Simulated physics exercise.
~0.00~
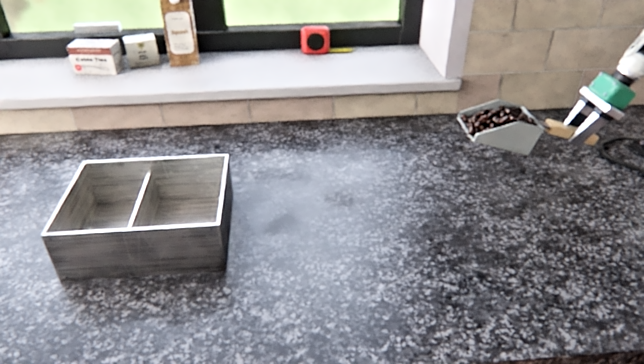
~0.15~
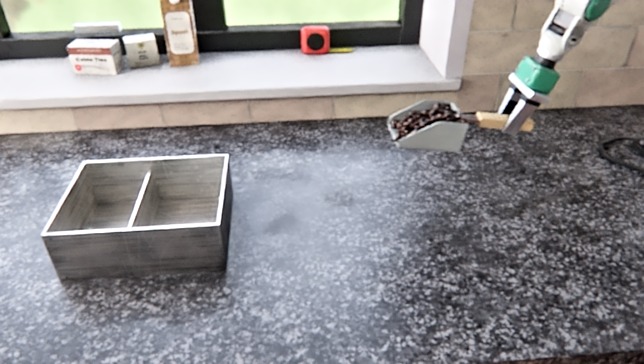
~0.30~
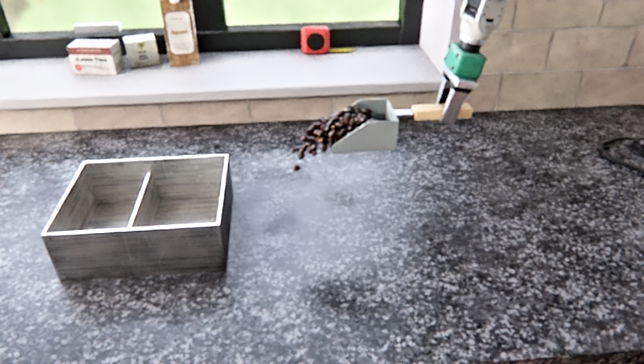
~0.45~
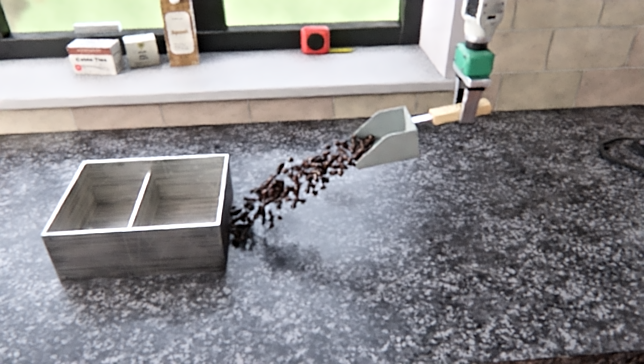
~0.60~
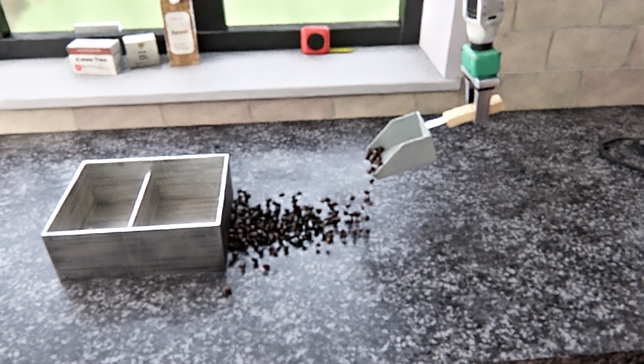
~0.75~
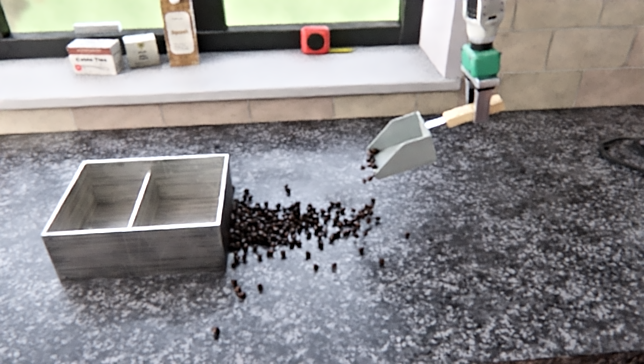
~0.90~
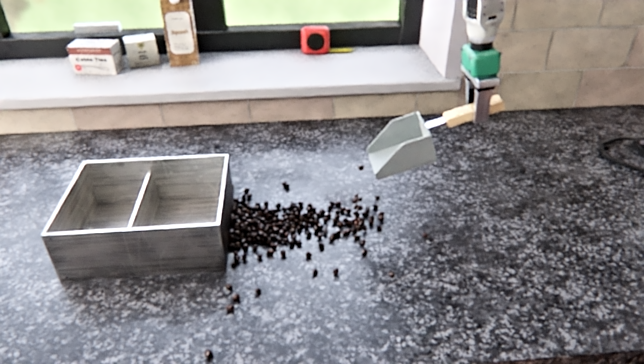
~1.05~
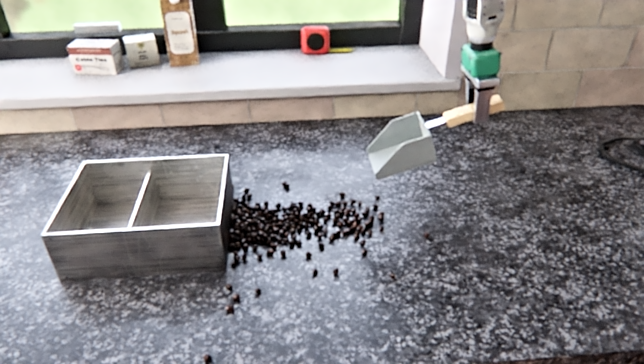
On a dark speckled countertop by a window, a robot arm carried a scoop of dark beans left toward a divided wooden box, then drew back and tipped it, spilling them all onto the counter beside the box, which stayed empty.
